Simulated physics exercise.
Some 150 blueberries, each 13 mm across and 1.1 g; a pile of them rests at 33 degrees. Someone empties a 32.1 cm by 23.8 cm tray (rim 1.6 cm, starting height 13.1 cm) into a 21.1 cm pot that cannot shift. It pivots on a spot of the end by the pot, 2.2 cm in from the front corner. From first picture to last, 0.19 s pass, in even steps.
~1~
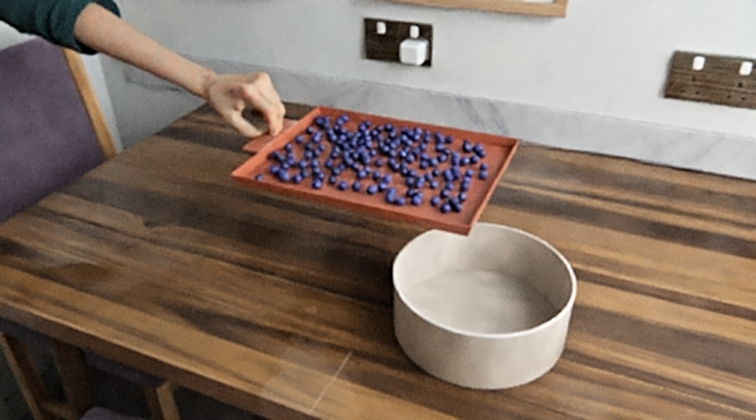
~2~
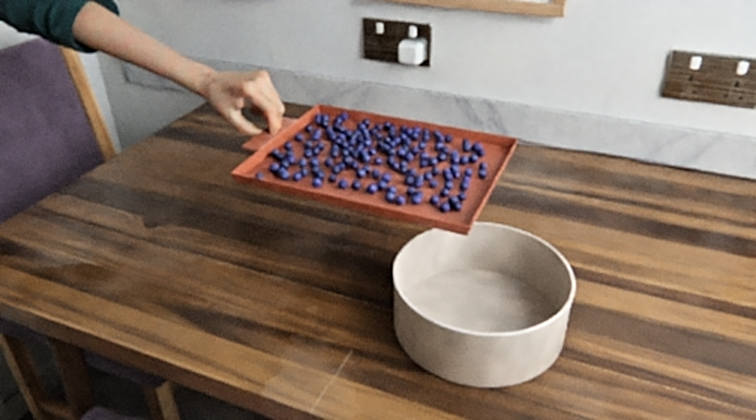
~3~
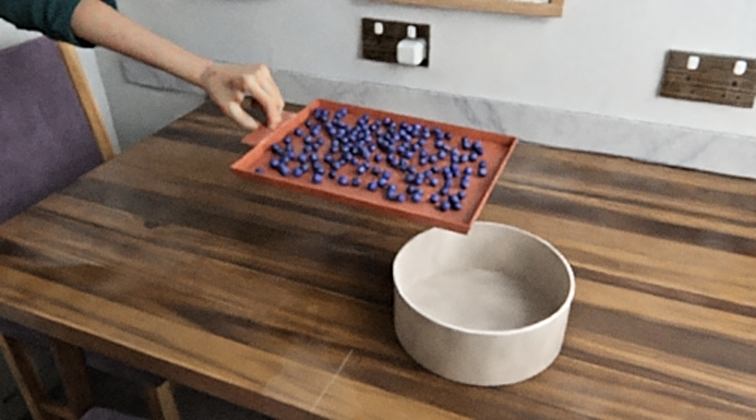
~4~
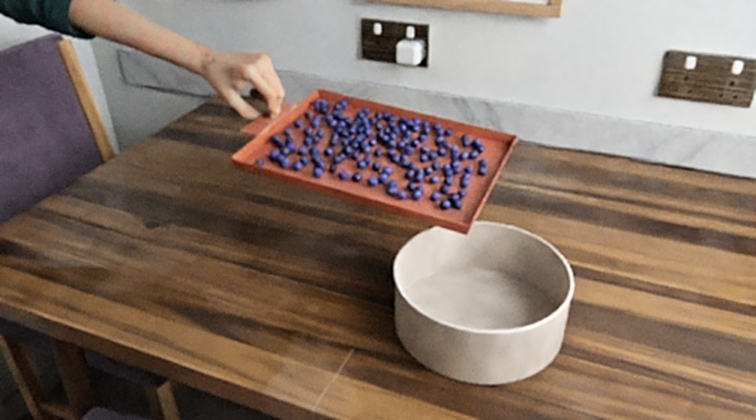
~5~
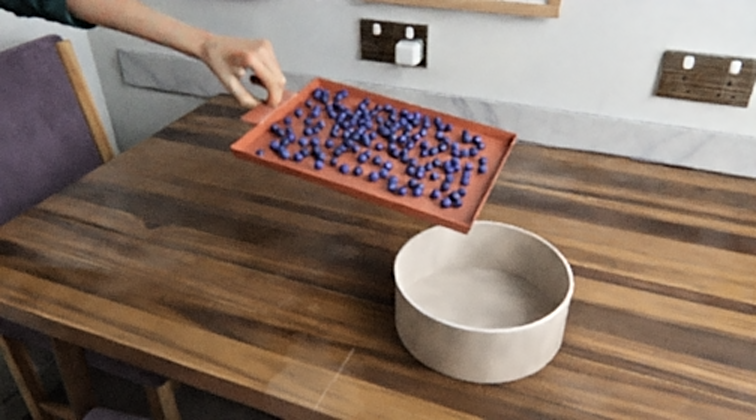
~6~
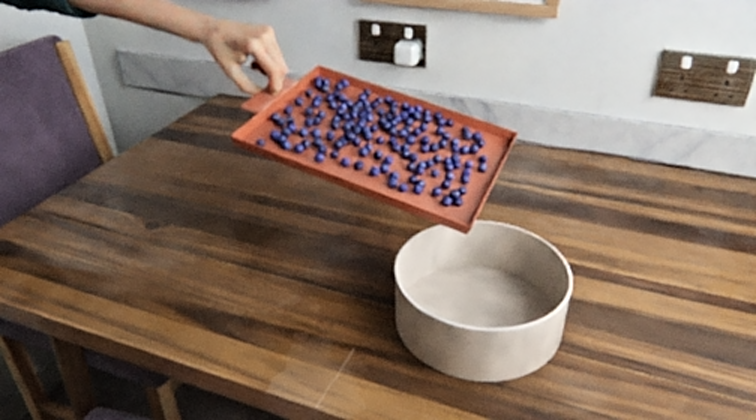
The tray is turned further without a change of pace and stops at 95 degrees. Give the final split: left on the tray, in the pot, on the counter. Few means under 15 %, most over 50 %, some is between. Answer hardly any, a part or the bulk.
Tray: Hardly any, pot: The bulk, counter: A part.
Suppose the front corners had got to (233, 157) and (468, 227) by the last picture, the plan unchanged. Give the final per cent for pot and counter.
Pot 70, counter 30.
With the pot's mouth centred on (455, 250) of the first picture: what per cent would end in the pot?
About 50 per cent.
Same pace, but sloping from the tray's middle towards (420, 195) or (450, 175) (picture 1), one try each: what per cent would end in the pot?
Some 95 and 30 per cent.
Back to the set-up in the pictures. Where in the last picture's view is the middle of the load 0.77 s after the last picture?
At about (502, 176).
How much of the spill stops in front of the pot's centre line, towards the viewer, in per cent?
Roughly 0 per cent.
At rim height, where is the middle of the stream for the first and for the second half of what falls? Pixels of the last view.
First near (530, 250), later near (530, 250).
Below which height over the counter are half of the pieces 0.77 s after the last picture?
About 18 cm.
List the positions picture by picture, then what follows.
The first picture shows tray tilt 0 degrees, front corners at (234, 173) and (468, 225); middle of the pieces at (373, 153); pot at (483, 273).
The second picture shows tray tilt 1 degrees, front corners at (234, 172) and (468, 224); middle of the pieces at (372, 152).
The third picture shows tray tilt 2 degrees, front corners at (234, 166) and (468, 224); middle of the pieces at (372, 148).
The fourth picture shows tray tilt 5 degrees, front corners at (234, 157) and (469, 224), lowest corner right front; middle of the pieces at (372, 143).
The fifth picture shows tray tilt 8 degrees, front corners at (234, 146) and (469, 224), lowest corner right front; middle of the pieces at (373, 136).
The sixth picture shows tray tilt 12 degrees, front corners at (235, 135) and (470, 224), lowest corner right front; middle of the pieces at (374, 129); pot at (482, 269).
Then, 0.46 s after the last picture, tilt 51 degrees; the tray holds 100 %, the pot 0 %.
Then, 0.77 s after the last picture, tilt 78 degrees; the tray holds 70 %, the pot 20 %.
Then, 1.17 s after the last picture, tilt 95 degrees; the tray holds 15 %, the pot 45 %.
In the end, tray 0 %, pot 65 %, counter 35 %.
